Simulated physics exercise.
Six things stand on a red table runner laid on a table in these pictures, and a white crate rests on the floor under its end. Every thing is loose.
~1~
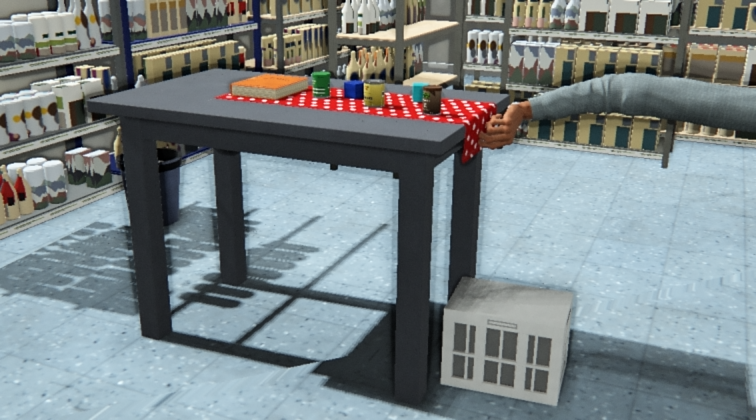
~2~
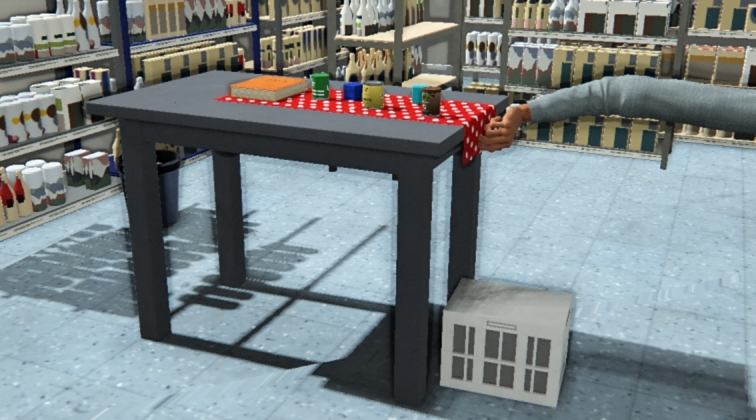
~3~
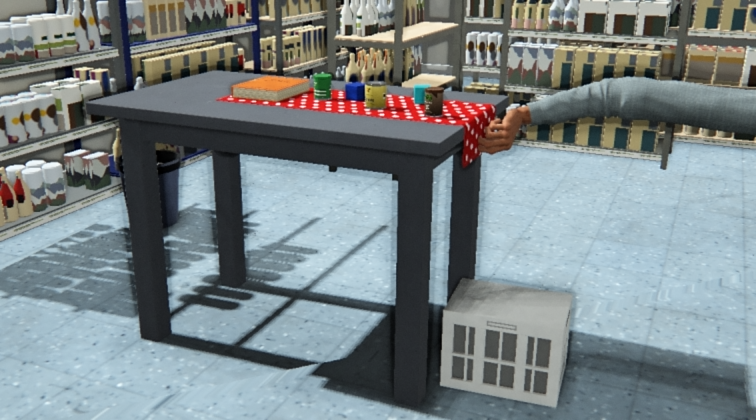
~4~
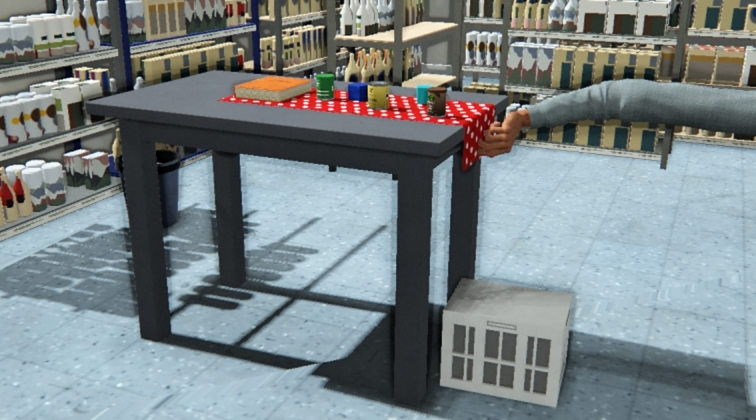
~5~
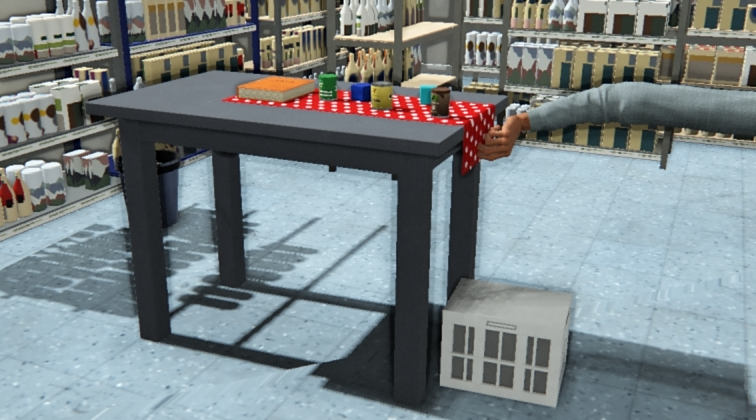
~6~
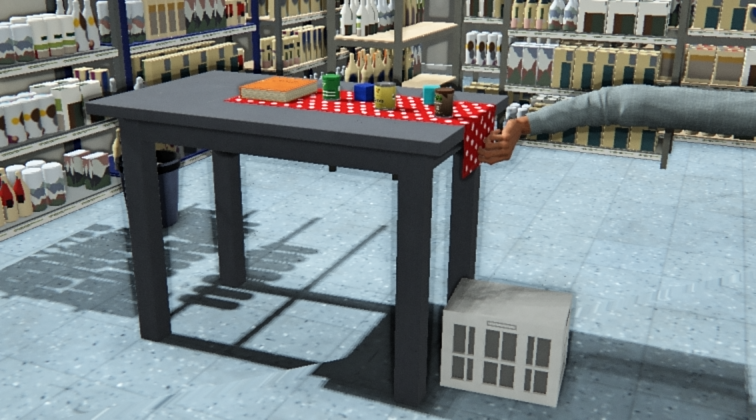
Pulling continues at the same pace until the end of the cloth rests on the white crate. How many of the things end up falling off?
My prediction: Four will come off.
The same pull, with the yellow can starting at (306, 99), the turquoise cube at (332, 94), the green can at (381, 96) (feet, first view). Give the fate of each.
Record - yellow can retained; turquoise cube retained; green can lost.
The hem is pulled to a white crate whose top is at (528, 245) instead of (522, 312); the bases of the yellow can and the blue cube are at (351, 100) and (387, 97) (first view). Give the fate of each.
The yellow can stays aboard, and the blue cube stays aboard.
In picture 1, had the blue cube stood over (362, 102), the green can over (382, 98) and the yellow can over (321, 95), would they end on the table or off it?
The blue cube? It tips off. The green can tips off, and the yellow can stays where it is.
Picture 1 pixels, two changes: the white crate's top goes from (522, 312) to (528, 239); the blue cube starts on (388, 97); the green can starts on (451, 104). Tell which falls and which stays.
Observed: Blue cube remains seated; green can departs.
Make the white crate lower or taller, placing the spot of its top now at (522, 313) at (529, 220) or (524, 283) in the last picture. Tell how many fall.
Counts: 1, 3.
Soon after, hem near (478, 215); brown can gone.
Then, hem near (478, 257); brown can, turquoise cube and yellow can gone.
Further on, hem on the crate; brown can, turquoise cube, yellow can and blue cube gone.
At rest, hem on the crate; brown can, turquoise cube, yellow can and blue cube gone. It carries off four.
